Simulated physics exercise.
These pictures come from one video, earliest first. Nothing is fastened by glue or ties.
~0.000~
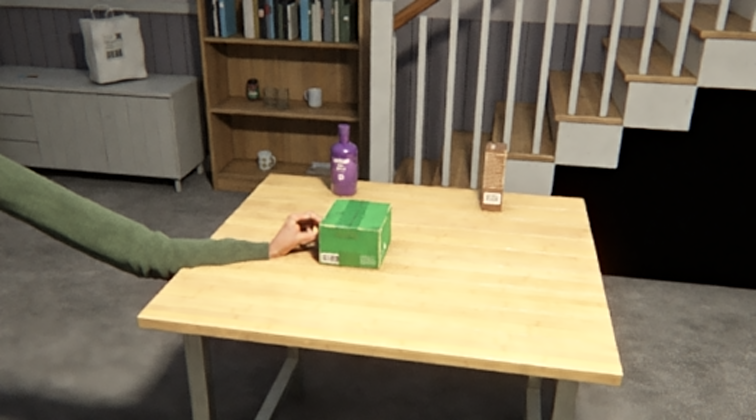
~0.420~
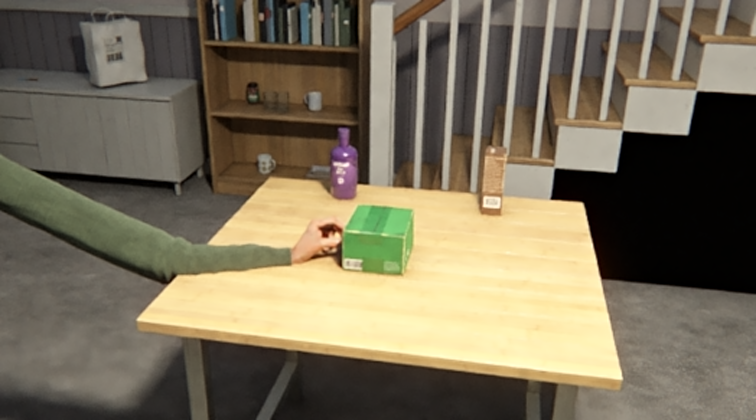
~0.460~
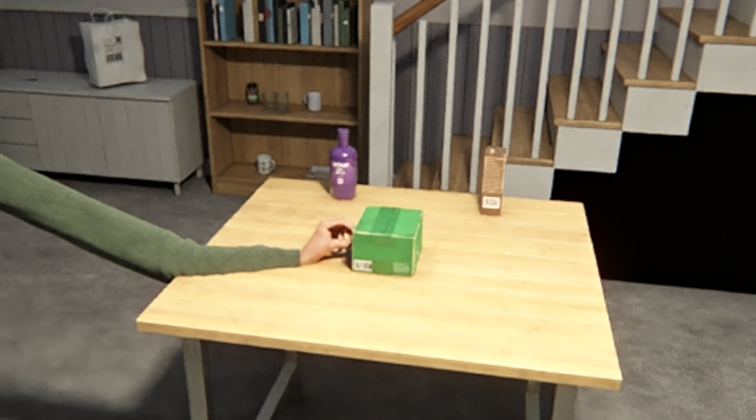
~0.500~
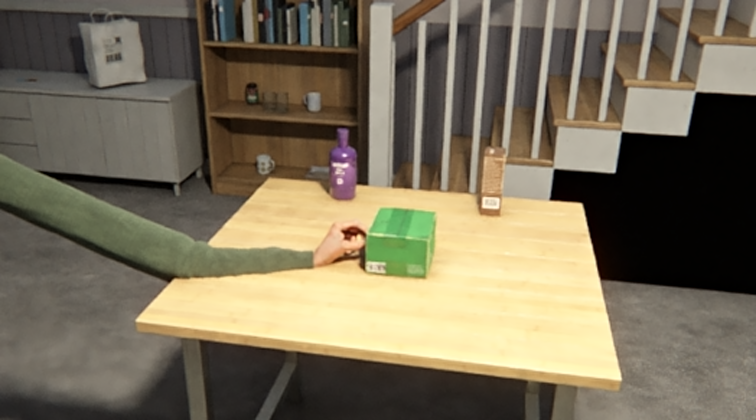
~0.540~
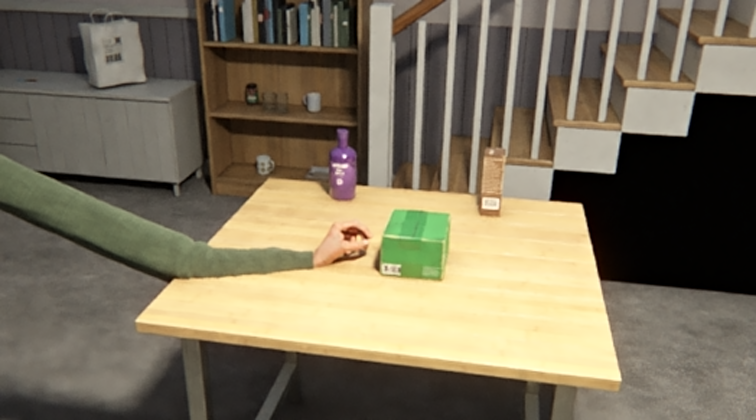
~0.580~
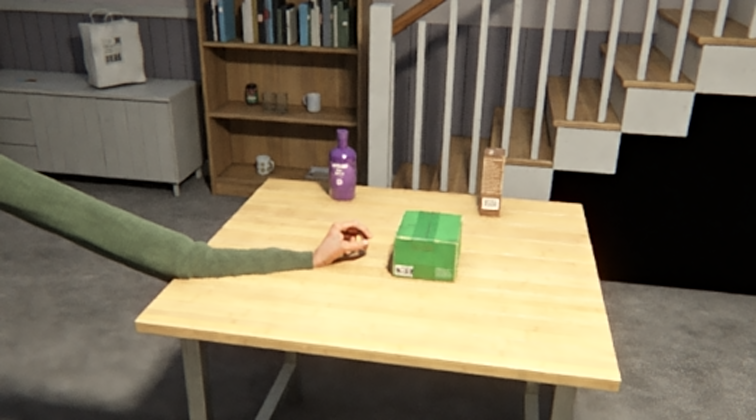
In a room with a staircase and a bookshelf, an arm in a green sleeve reaches from the left to a green box on a wooden table, near a purple bottle and a brown carton. The hand pushes the box rightward, then stays still while the box slides a little farther right, leaving a gap.
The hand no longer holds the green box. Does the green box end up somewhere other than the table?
It will end up on the table.
After 0.68 s, green box shifted about its own width near (449, 247).
After 0.78 s, green box shifted about its own width near (455, 247).
In the end (1.3 s), moved from the start, green box. At the end, from the last picture's camera, green box near (455, 247).
